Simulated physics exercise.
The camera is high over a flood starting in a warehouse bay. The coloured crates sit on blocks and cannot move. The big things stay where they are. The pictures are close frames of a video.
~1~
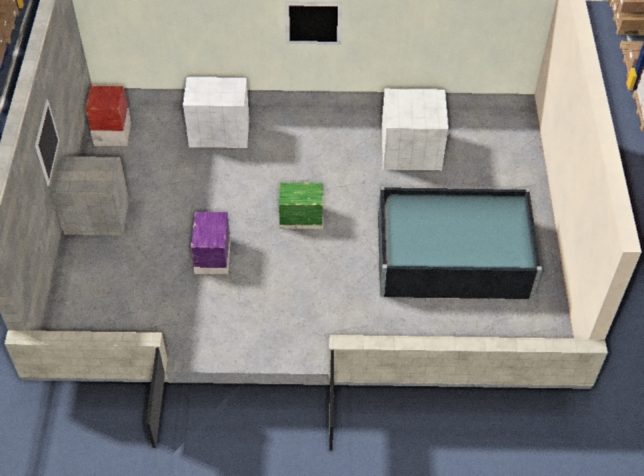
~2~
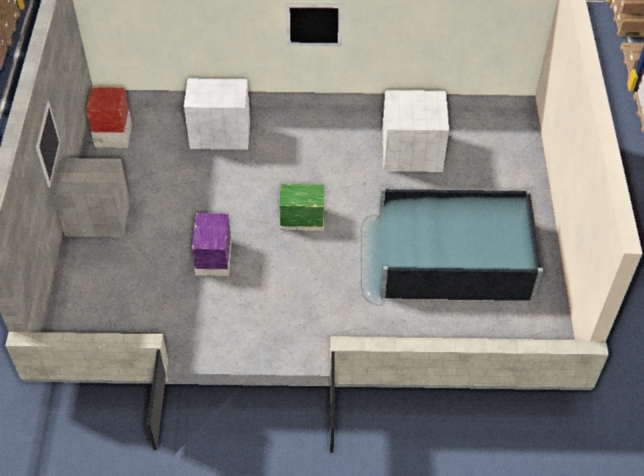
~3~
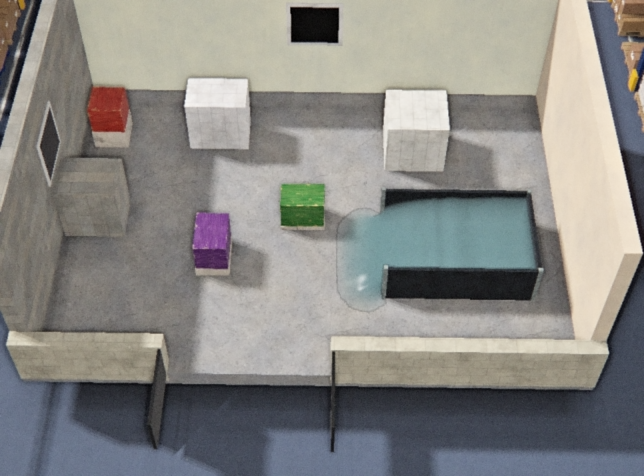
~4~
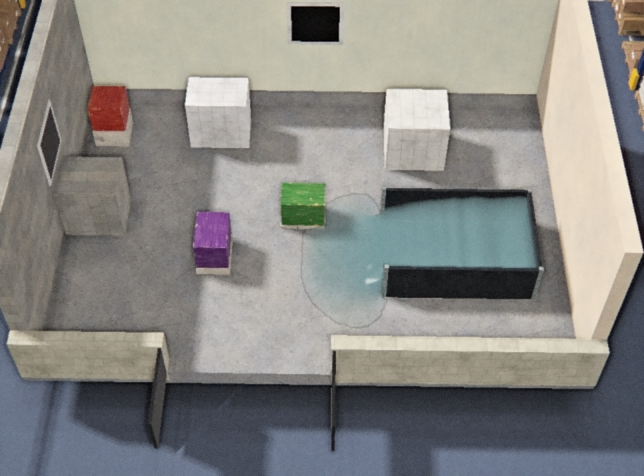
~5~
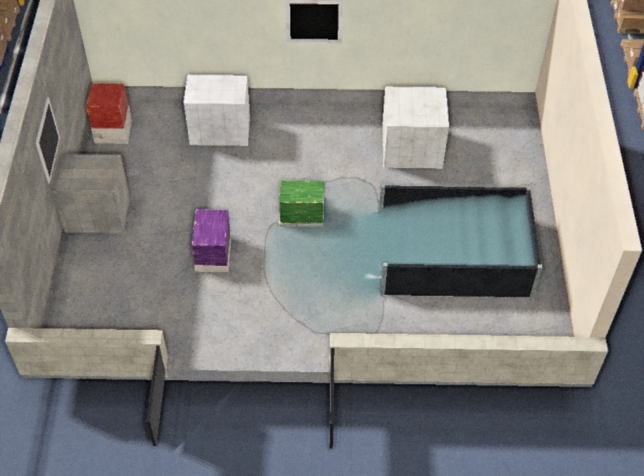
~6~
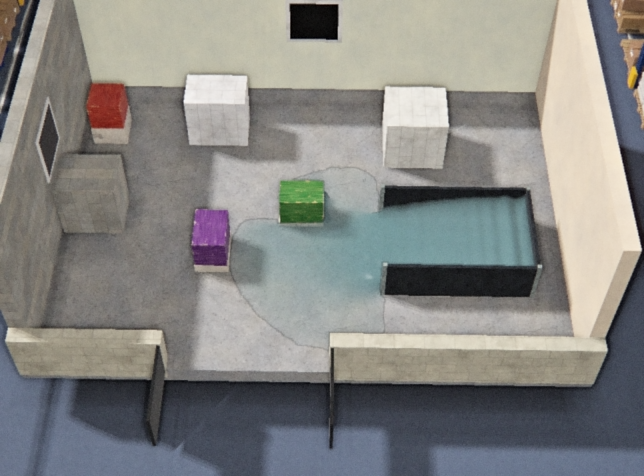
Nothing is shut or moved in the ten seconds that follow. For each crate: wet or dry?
In the end: The green crate is soaked; the purple crate is soaked; the red crate keeps dry.
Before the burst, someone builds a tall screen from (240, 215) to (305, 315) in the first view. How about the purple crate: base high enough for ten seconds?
In short: Purple crate is safe.
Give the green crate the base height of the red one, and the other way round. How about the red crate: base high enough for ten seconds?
Then: Red is soaked.
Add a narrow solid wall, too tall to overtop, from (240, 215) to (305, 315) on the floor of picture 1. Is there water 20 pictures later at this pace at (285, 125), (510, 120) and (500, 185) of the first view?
In turn: Wet, clear, no water.
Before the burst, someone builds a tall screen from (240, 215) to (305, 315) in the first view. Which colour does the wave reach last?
It is the one in purple.
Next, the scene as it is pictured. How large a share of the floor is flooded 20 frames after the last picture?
Some 65 per cent.
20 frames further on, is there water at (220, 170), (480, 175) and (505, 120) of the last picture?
In that order: Under water, free of water, not flooded.
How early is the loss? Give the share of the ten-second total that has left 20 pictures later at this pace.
Near 40 in a hundred.
A moment on, water covers 30 % of the floor; the green crate water round its plinth, the purple crate water round its plinth, the red crate not reached.
Next, water covers 55 % of the floor; the green crate water round its plinth, the purple crate water round its plinth, the red crate water round its plinth.
Then, water covers 65 % of the floor; the green crate water round its plinth, the purple crate water round its plinth, the red crate water round its plinth.
Later, water covers 75 % of the floor; the green crate water round its plinth, the purple crate water round its plinth, the red crate water round its plinth.
In the end, water covers 85 % of the floor; the green crate was topped, the purple crate was topped, the red crate stayed above the water.
